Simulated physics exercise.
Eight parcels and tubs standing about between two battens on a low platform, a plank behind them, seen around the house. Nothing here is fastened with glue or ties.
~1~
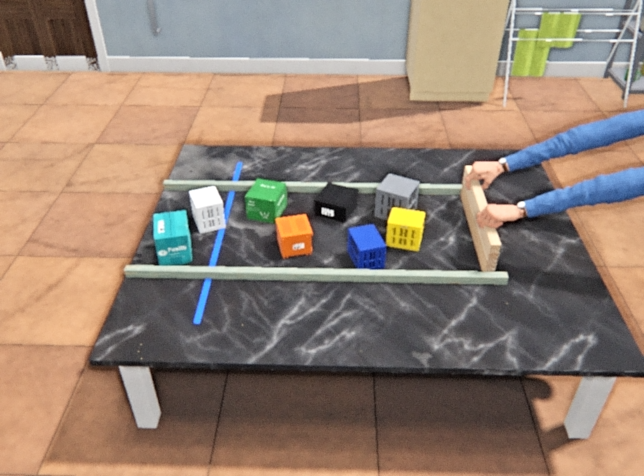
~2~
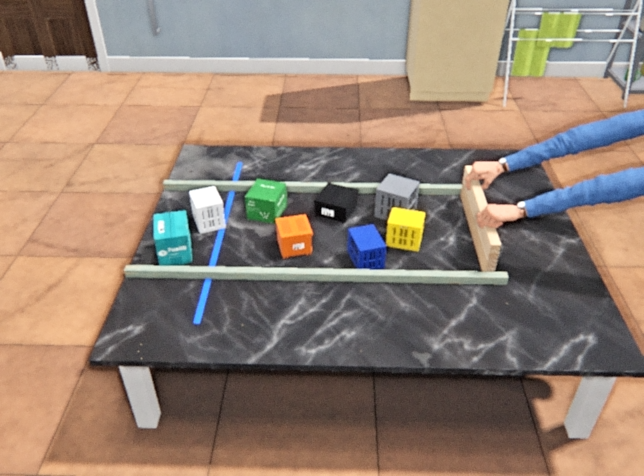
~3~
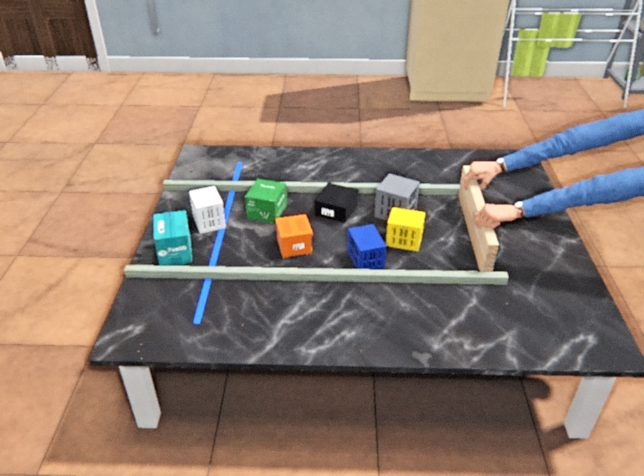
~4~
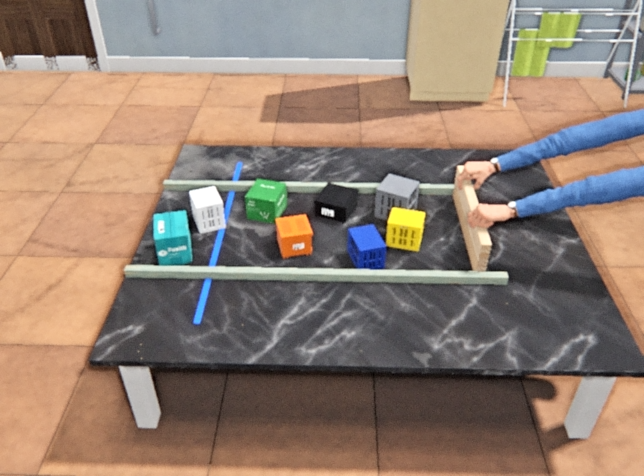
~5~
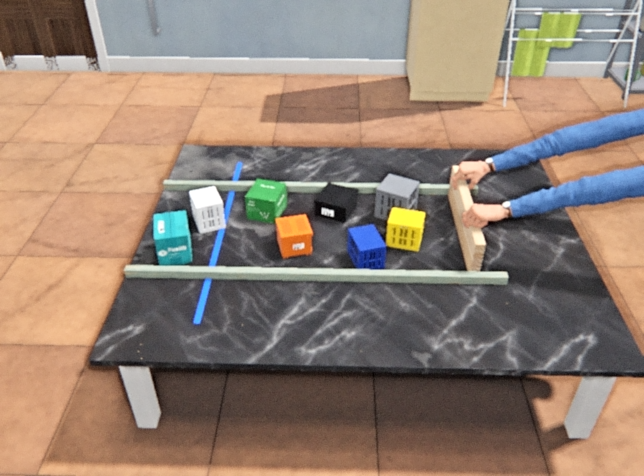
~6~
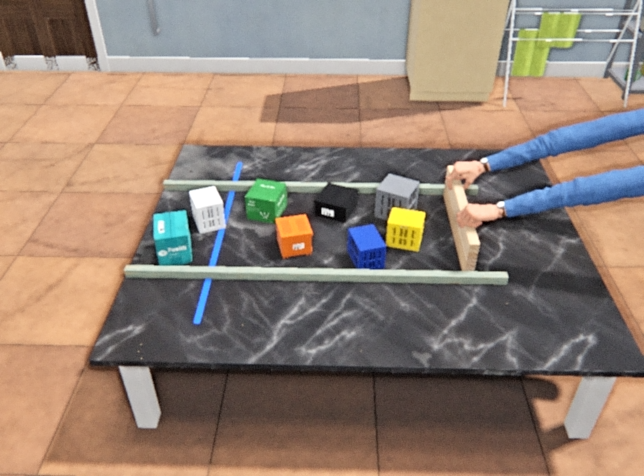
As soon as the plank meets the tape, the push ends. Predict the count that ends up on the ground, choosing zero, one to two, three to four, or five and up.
The count is one to two.
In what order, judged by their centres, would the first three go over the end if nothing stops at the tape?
The order is the white crate, the green box, the turquoise parcel.
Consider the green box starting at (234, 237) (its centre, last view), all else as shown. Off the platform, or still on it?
Started there, the object is not lost.
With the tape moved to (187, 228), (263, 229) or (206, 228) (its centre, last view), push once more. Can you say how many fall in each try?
Going through each try, you'd get 5, 0 and 3.
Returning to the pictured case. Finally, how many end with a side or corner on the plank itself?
It's touching 3 at the end.
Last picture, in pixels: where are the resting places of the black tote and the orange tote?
First object about (178, 202); second object about (168, 234).
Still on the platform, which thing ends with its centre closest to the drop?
Nearest at the end: The turquoise parcel.
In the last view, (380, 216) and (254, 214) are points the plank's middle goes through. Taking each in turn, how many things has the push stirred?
In order, the tallies are 4 and 8.
Early on, none off yet; turquoise parcel at rest near (173, 239); white crate at rest near (207, 210); green box at rest near (267, 201).
Finally, the number that fall off is one or two; lost, green box and white crate.
